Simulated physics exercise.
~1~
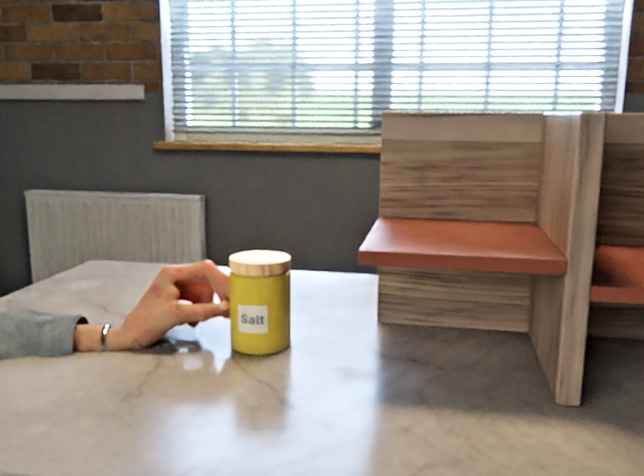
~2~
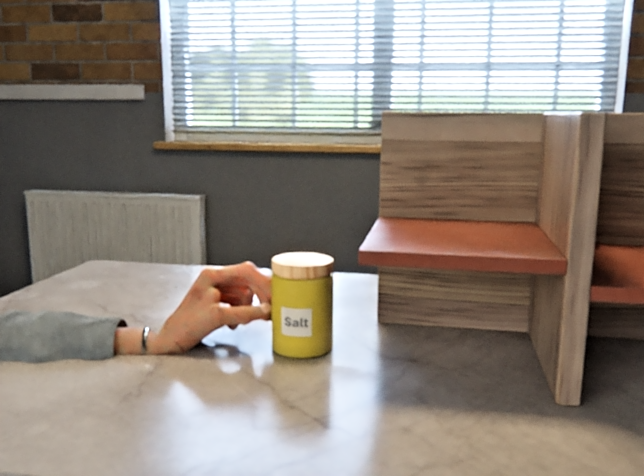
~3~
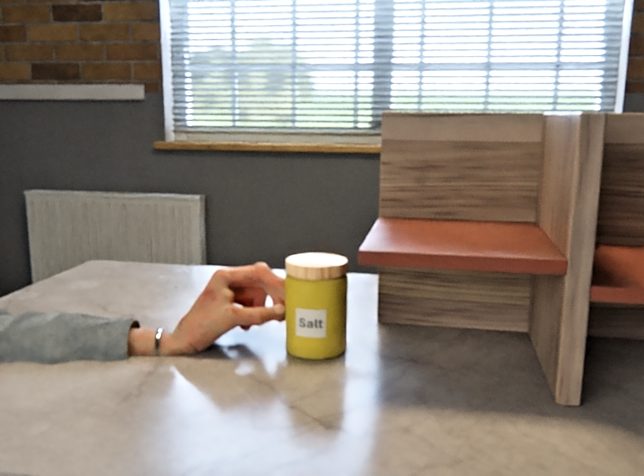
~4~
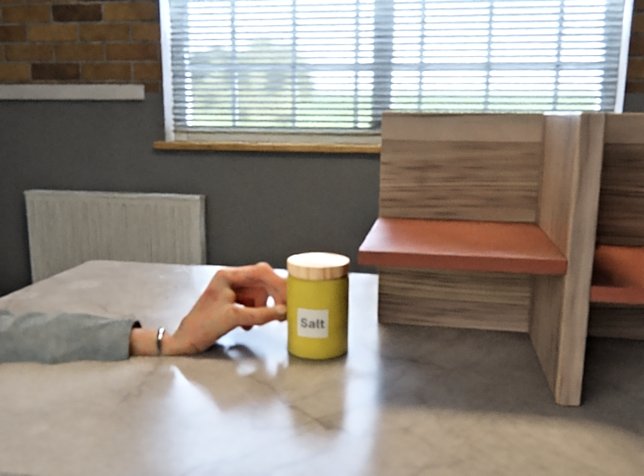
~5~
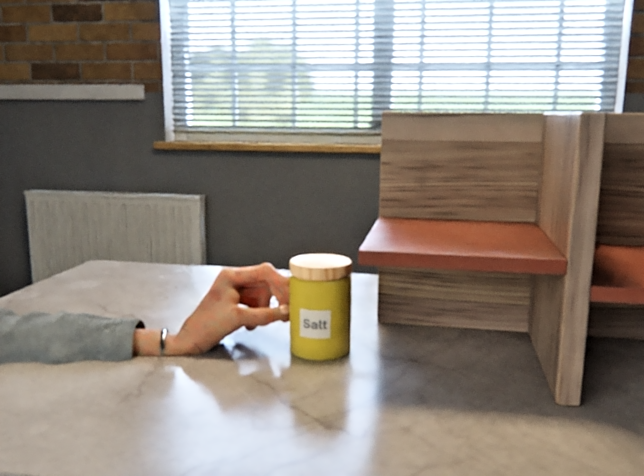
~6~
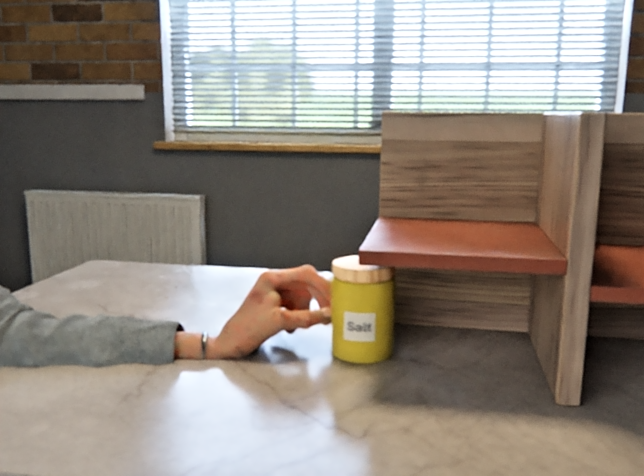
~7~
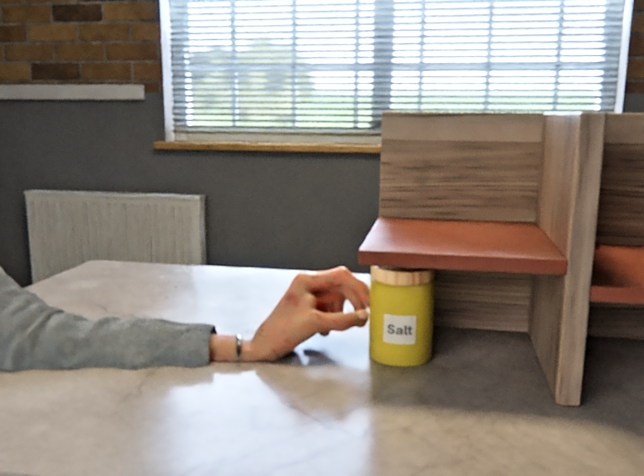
The clip opens on a marble-look table by a bright window with blinds, where a hand in a grey sleeve rests its fingers against a yellow jar labelled Salt. The hand pushes the upright jar to the right, toward a low reddish shelf fixed to a wooden unit. After the first stretch, the jar slows and nearly pauses midway. The hand then slides it onward until it reaches the shelf's left edge. Finally the jar slips in beneath the overhang, its wooden lid just under the shelf, still upright with the fingers beside it.
